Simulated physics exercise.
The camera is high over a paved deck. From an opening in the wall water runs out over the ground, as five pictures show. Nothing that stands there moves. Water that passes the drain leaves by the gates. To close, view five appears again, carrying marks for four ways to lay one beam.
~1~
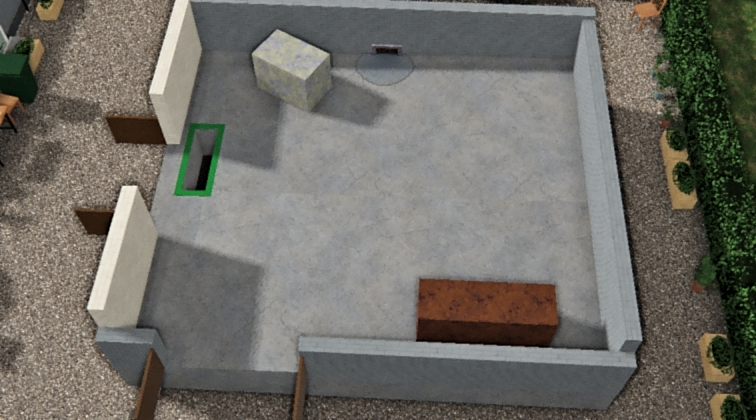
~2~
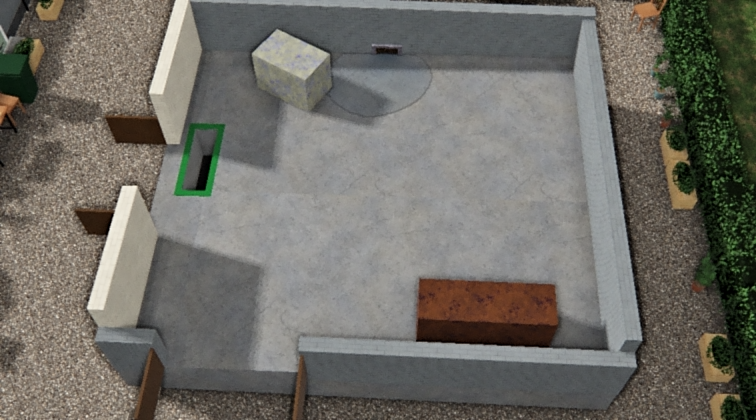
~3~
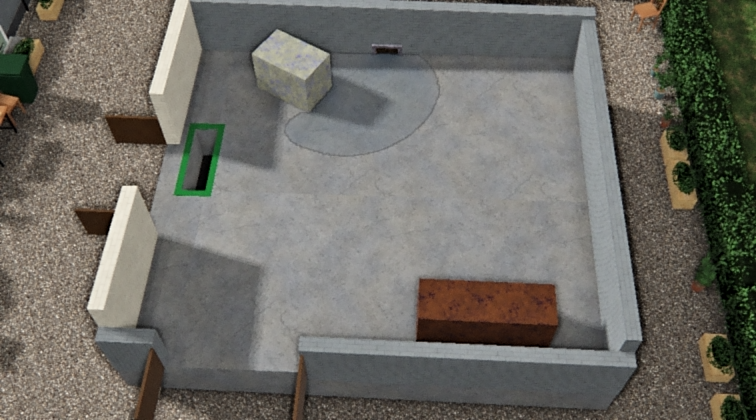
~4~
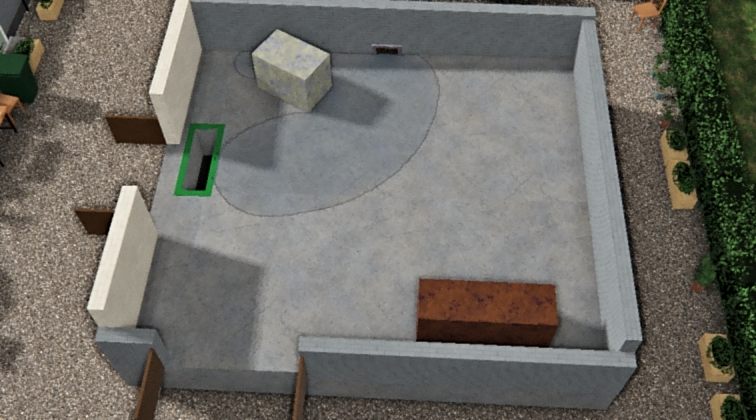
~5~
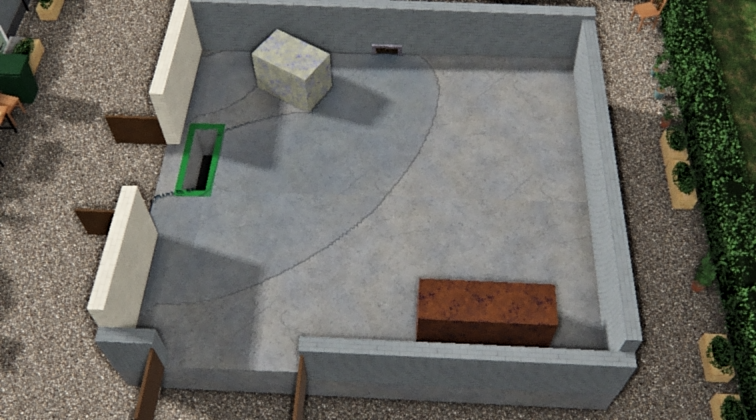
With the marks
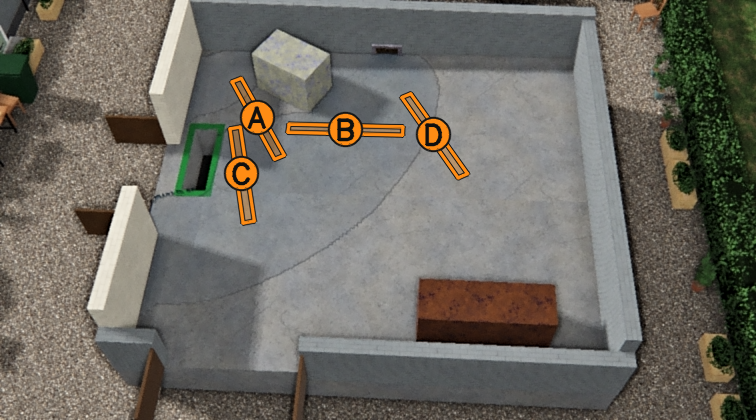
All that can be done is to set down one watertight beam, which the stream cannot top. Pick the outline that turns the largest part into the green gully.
The answer is position B.
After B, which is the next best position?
That is position D.
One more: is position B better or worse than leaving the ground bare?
Position B is better.
In orange, A from (236, 80) to (279, 157); B from (288, 128) to (402, 131); C from (235, 127) to (248, 222); D from (406, 95) to (462, 175).
For position A, about 17 % of the stream goes into the green gully, about 83 % out by the gates.
For position B, about 77 % of the stream goes into the green gully, about 21 % out by the gates.
For position C, about 18 % of the stream goes into the green gully, about 82 % out by the gates.
For position D, about 31 % of the stream goes into the green gully, about 69 % out by the gates.
